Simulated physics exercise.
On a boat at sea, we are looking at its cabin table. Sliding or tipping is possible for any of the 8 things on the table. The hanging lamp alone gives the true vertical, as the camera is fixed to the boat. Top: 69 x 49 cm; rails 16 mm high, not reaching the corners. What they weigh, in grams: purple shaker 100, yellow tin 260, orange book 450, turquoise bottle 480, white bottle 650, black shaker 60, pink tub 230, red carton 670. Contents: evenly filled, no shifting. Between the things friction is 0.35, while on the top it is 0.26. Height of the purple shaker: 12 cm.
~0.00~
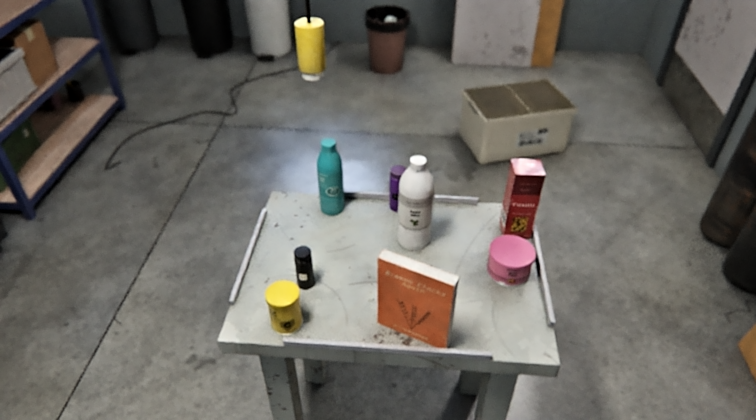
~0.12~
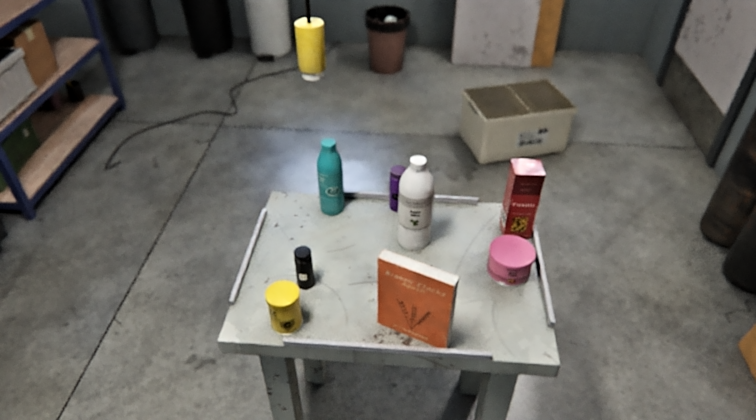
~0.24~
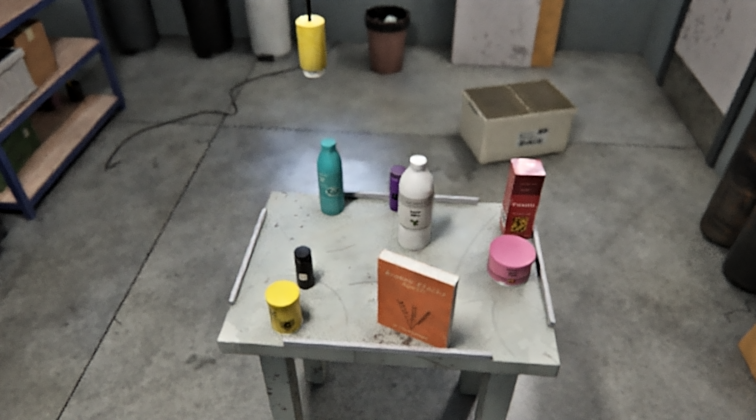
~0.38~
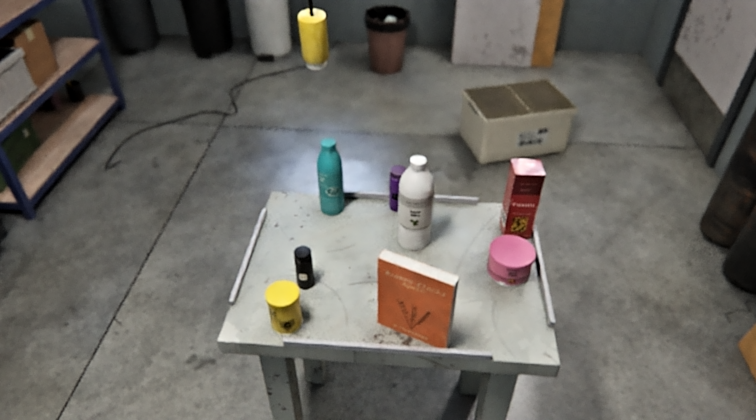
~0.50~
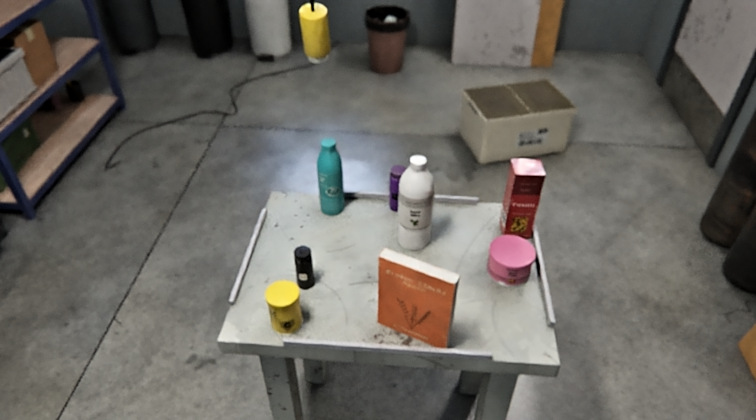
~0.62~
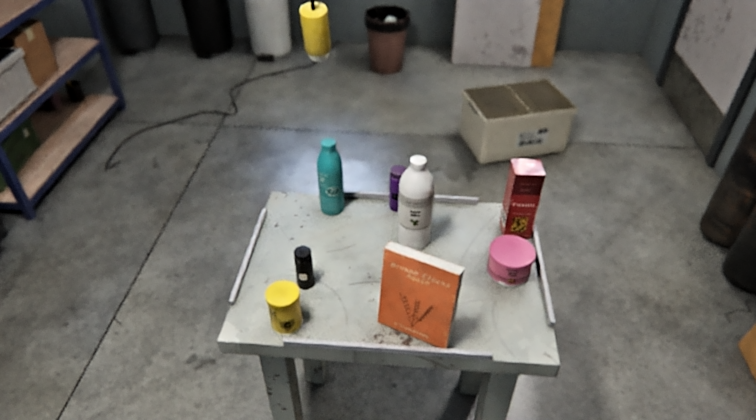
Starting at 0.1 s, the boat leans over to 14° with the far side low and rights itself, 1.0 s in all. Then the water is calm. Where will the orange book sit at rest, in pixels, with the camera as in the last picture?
It will sit at about (439, 282).
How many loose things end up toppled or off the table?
1.
After 0.72 s, boat heeled 12°, far side down; orange book tipped 24° from how it sat near (424, 289).
After 0.82 s, boat heeled 8°, far side down; orange book tipped 61° from how it sat near (432, 283).
After 0.92 s, boat heeled 4°, far side down; orange book on its side near (438, 283).
At rest (1.6 s), tipped over on the table, orange book; the other 7 in place, give or take 5 cm. In the last view, orange book near (439, 282).
